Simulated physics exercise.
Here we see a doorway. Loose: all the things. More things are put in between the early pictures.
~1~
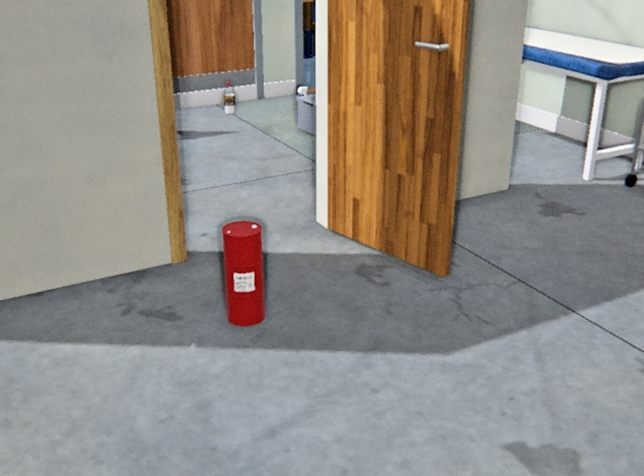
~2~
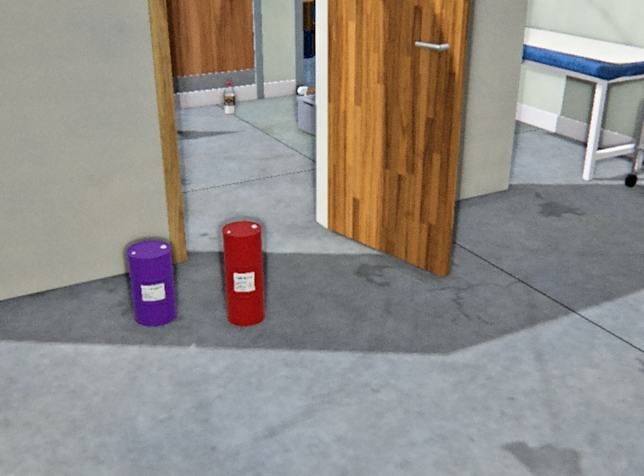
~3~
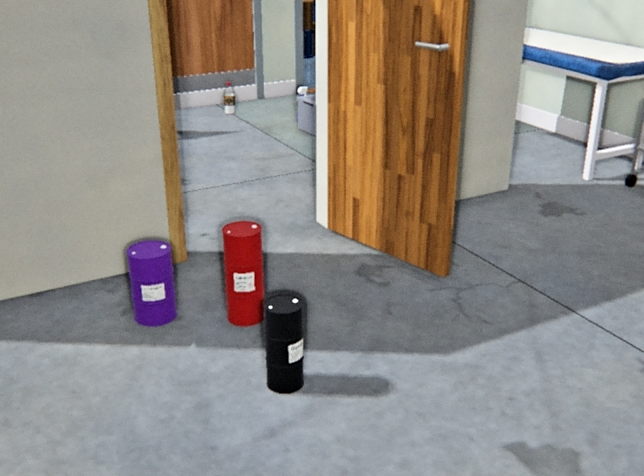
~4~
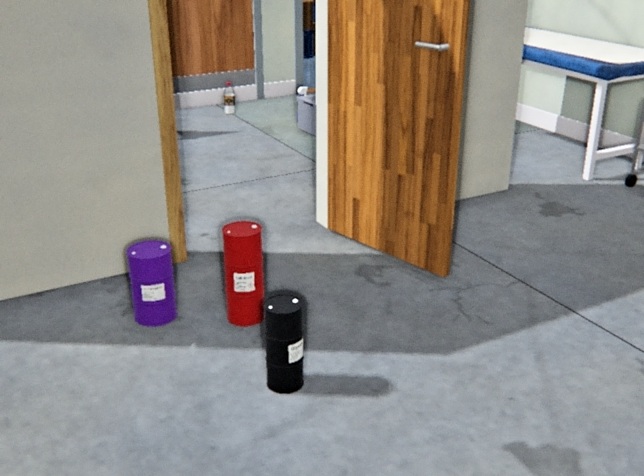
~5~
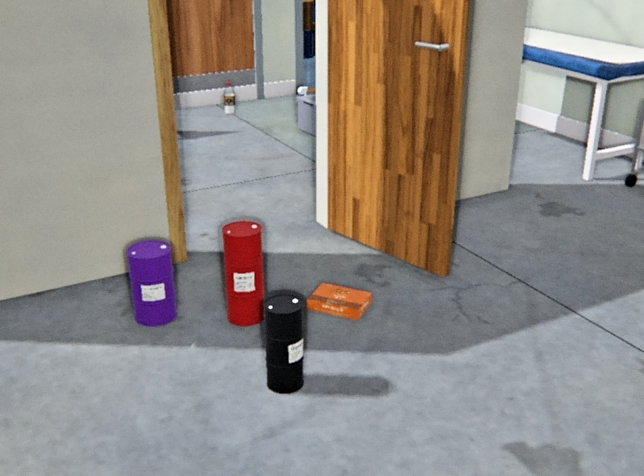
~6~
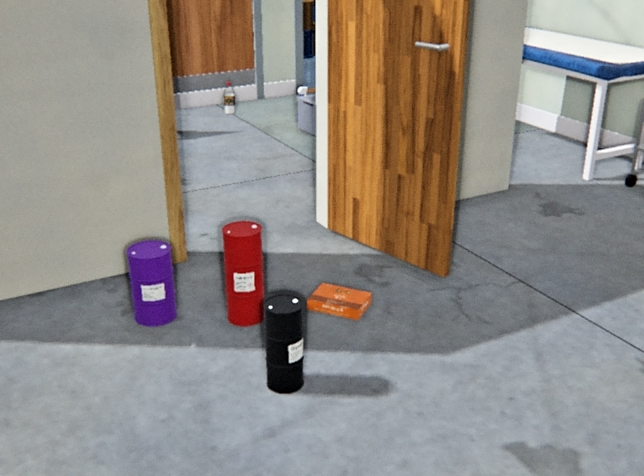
A wooden door stood wide open and still, with a red canister on the floor before it; a purple canister appeared to its left, then a black one in front, and lastly an orange packet.
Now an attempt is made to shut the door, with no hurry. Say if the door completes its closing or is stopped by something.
In the end the door completes its closing.
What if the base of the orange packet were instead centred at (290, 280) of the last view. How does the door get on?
Then it stops short.
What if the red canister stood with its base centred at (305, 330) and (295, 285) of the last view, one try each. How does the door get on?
In order, the door swings completely to, then is hindered.
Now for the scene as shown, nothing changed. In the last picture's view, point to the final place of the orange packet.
In the last picture, near pixel (324, 309).
Then, 1.30 s past the last view, open by 70°; orange packet displaced a little near (337, 302).
Then, 2.00 s past the last view, open by 41°; orange packet displaced a little near (324, 309).
Finally, open by 0°; all 4 still in place. Final places as the last picture's camera would see them, orange packet near (324, 309).
